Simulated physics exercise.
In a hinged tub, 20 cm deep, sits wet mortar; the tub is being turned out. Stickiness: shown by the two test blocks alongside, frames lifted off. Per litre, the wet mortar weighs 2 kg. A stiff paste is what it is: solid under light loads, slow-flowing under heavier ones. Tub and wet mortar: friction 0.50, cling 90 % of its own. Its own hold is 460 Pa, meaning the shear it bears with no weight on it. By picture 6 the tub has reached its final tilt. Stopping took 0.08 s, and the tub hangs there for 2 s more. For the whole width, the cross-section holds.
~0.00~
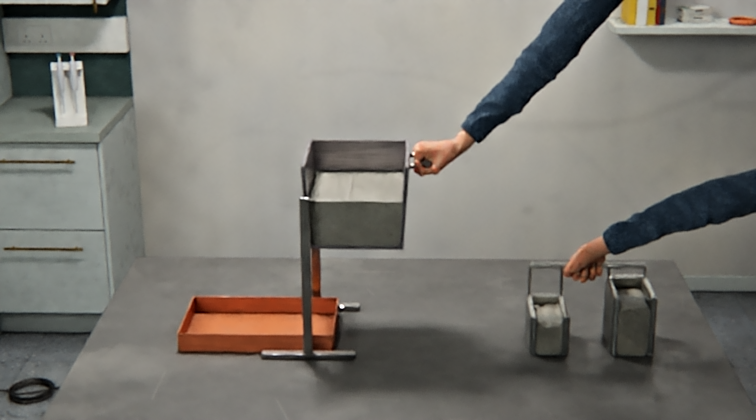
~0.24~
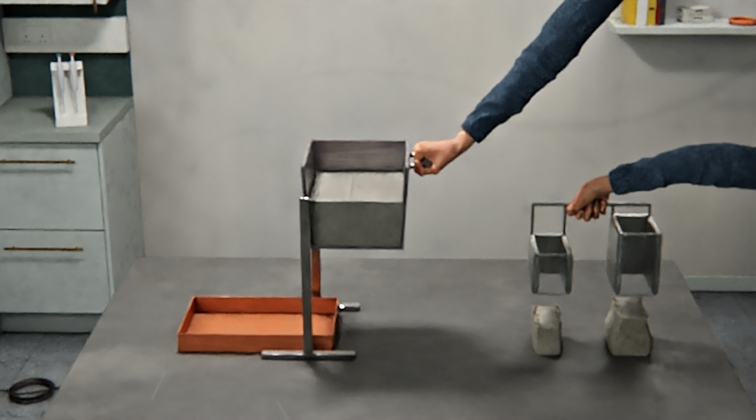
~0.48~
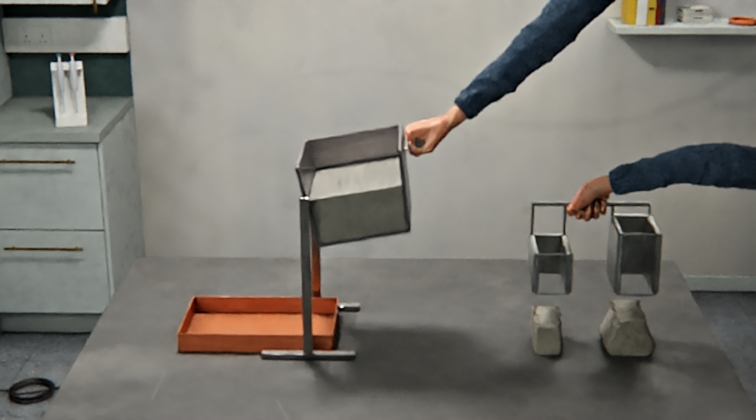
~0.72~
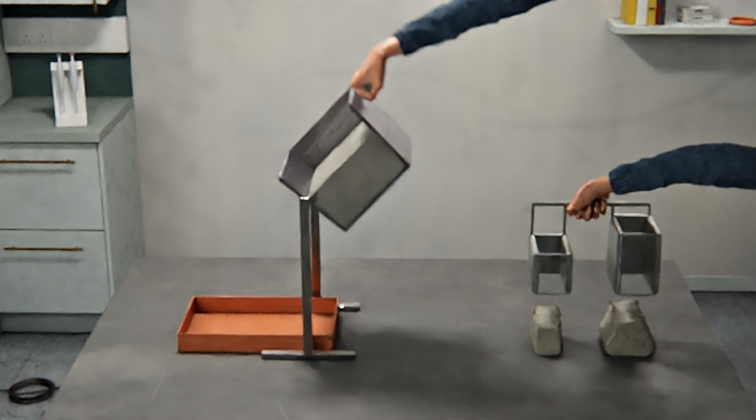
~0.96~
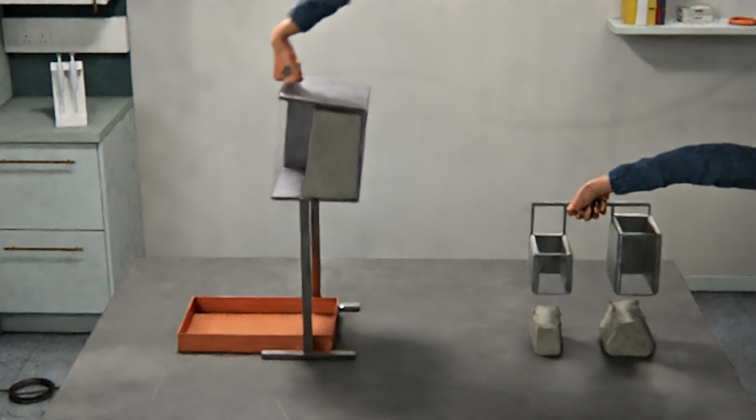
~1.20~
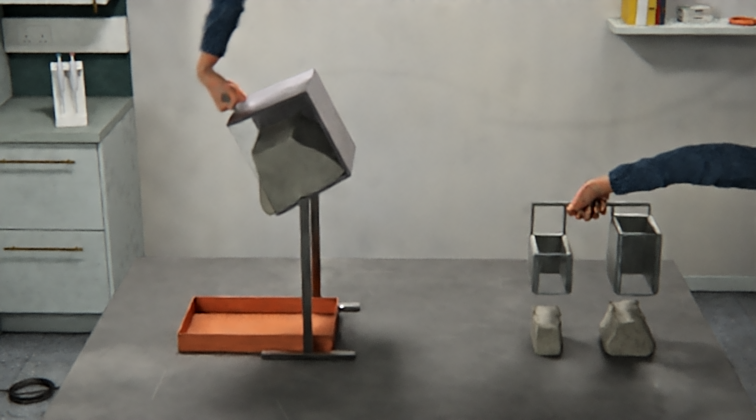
A hand lifts two moulds off grey blocks, then another turns a mortar tub over leftward.
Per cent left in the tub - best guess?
Best guess: 0 %.
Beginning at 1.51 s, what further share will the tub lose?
Close to 6 % of the whole load.
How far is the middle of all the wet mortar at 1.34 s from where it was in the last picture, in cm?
It has moved close to 13 cm.
After 1.34 s, the tub is at 116 degrees and holds 38 %.
After 1.51 s, the tub is at 116 degrees and holds 6 %.
After 1.68 s, the tub is at 116 degrees and holds 0 %.
After 1.85 s, the tub is at 116 degrees and holds 0 %.
After 3.20 s, the tub is at 116 degrees and holds 0 %.
